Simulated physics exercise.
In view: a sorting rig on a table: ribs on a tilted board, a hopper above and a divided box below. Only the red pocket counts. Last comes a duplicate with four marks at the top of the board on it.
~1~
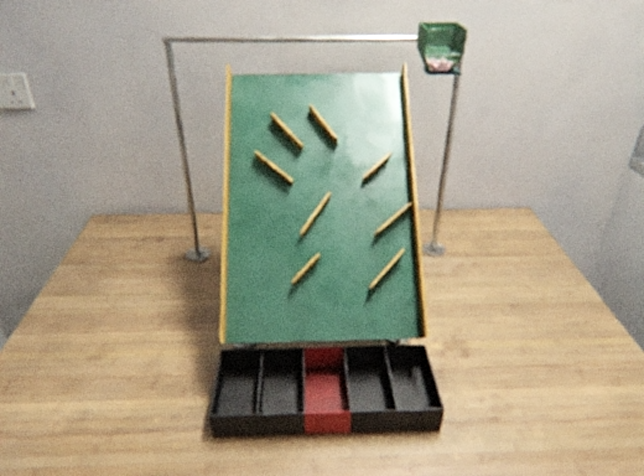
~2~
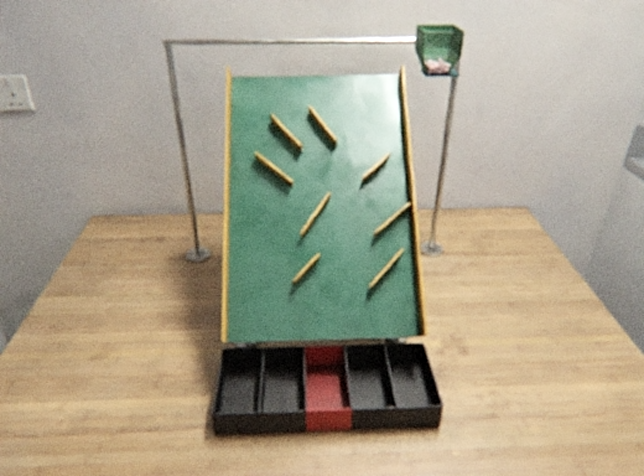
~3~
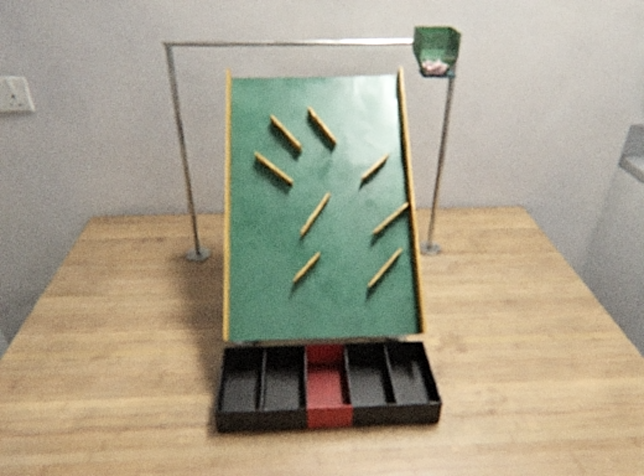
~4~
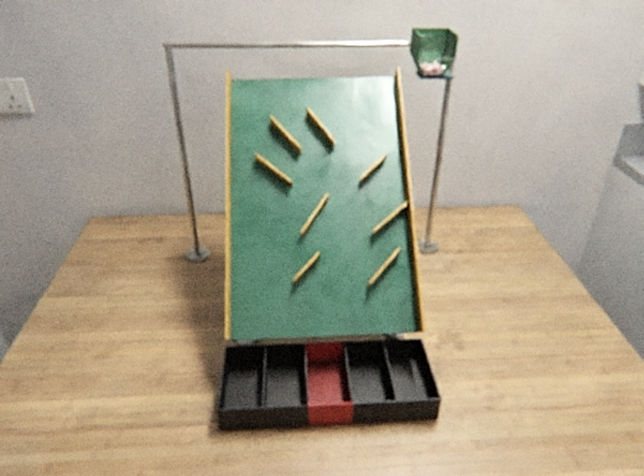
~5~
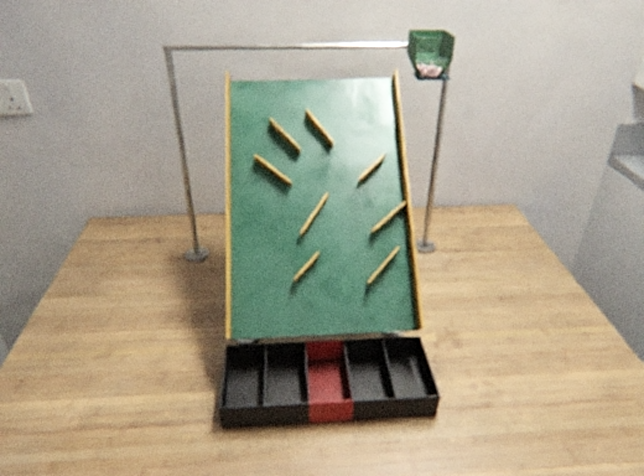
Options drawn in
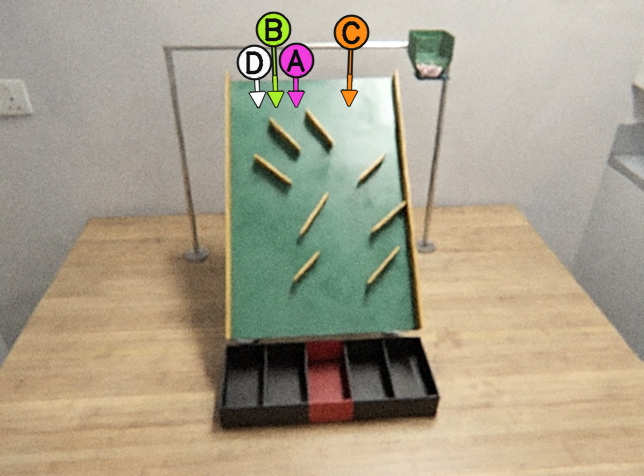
A tilted green board with wooden ribs stood on a table above a black divided box with one red pocket, a small green hopper overhead, and nothing moved except the view, which shifted slightly.
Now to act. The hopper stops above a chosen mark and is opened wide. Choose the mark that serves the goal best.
Mark C.
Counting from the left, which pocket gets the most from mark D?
The first.
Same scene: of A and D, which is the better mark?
Mark A.
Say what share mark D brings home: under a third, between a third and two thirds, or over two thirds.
Under a third.
On the marked copy, mark A meets the board at (296, 101); mark B meets the board at (275, 101); mark C meets the board at (349, 100); mark D meets the board at (258, 101).
For mark A, about a quarter in the red pocket, about two thirds in other pockets, a small part outside the box.
For mark B, about a quarter in the red pocket, about two thirds in other pockets, a small part outside the box.
For mark C, about two thirds in the red pocket, about a quarter in other pockets, a small part outside the box.
For mark D, a stray few in the red pocket, nearly all in other pockets, a small part outside the box.
